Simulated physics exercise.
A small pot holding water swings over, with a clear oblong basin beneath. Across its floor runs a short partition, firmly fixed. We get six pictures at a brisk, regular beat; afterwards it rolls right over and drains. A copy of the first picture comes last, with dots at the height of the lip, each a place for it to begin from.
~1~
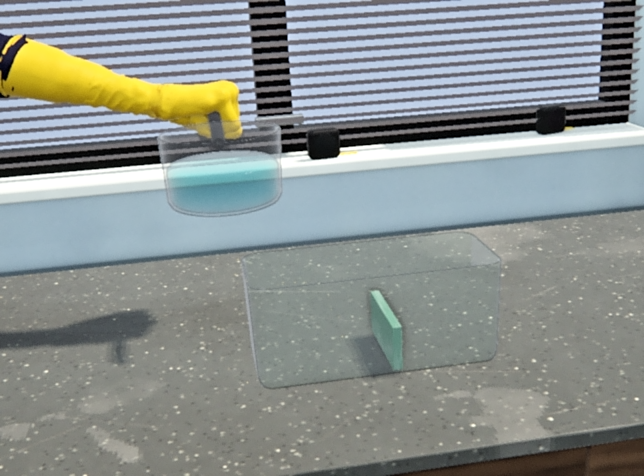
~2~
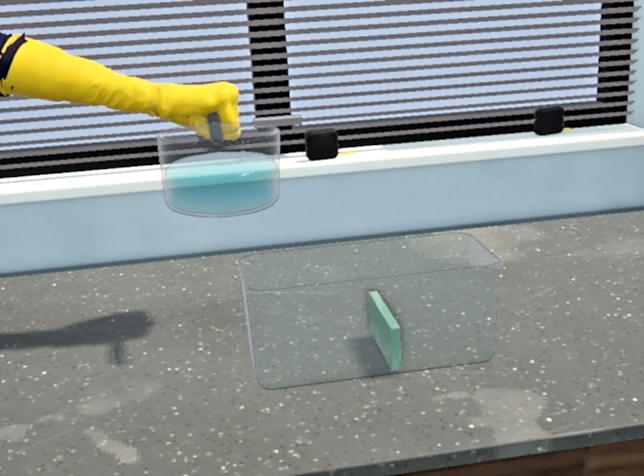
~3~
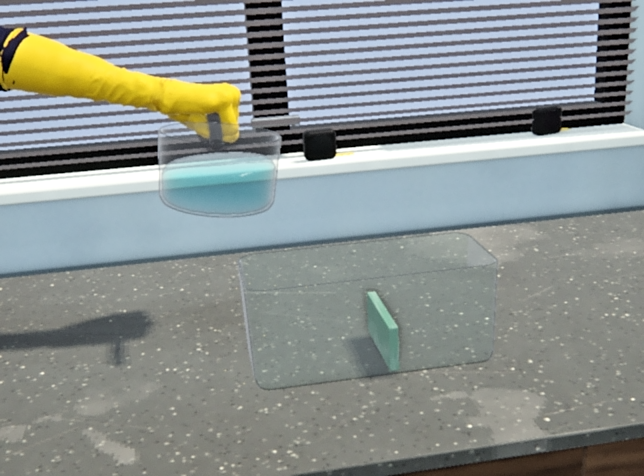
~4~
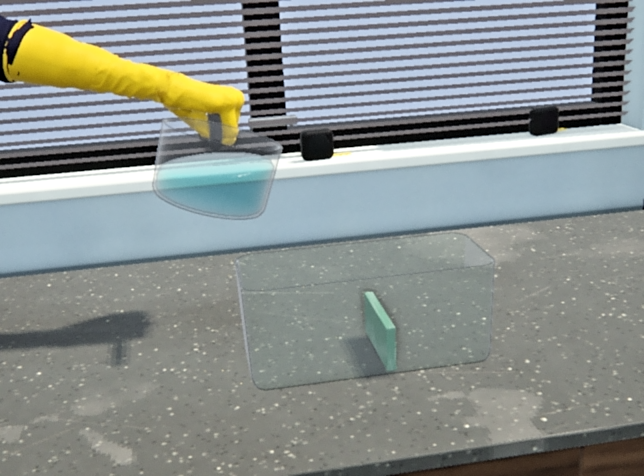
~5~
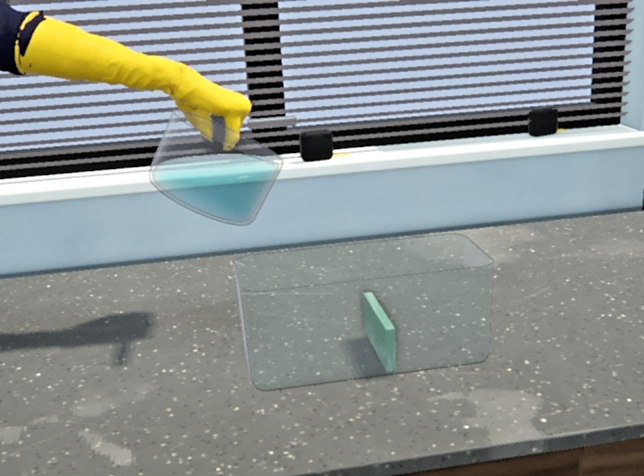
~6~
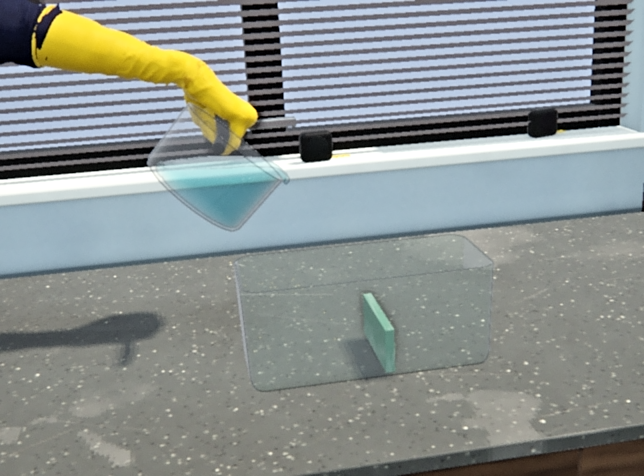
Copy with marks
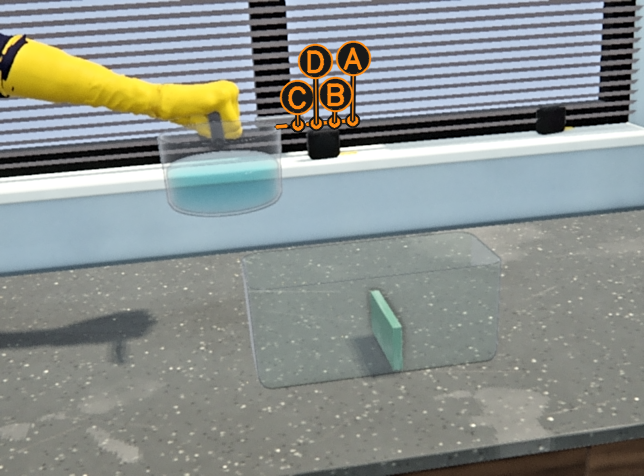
On a speckled grey counter by a blind-covered window sits a clear oblong basin with a short green partition inside. Above it to the left, a yellow-gloved hand holds a small clear pot of blue water nearly still, then tilts it steadily rightward until the water reaches over its lip.
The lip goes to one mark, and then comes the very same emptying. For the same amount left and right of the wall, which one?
Place B does it best.
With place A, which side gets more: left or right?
The right one.
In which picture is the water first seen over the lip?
In picture 6.
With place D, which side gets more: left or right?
The left one.
On the marked copy, A at (352, 120); B at (334, 122); C at (297, 125); D at (316, 123).
For place A, about 27 % ends left of the wall and 73 % right of it.
For place B, about 51 % ends left of the wall and 48 % right of it.
For place C, about 98 % ends left of the wall and 1 % right of it.
For place D, about 78 % ends left of the wall and 21 % right of it.
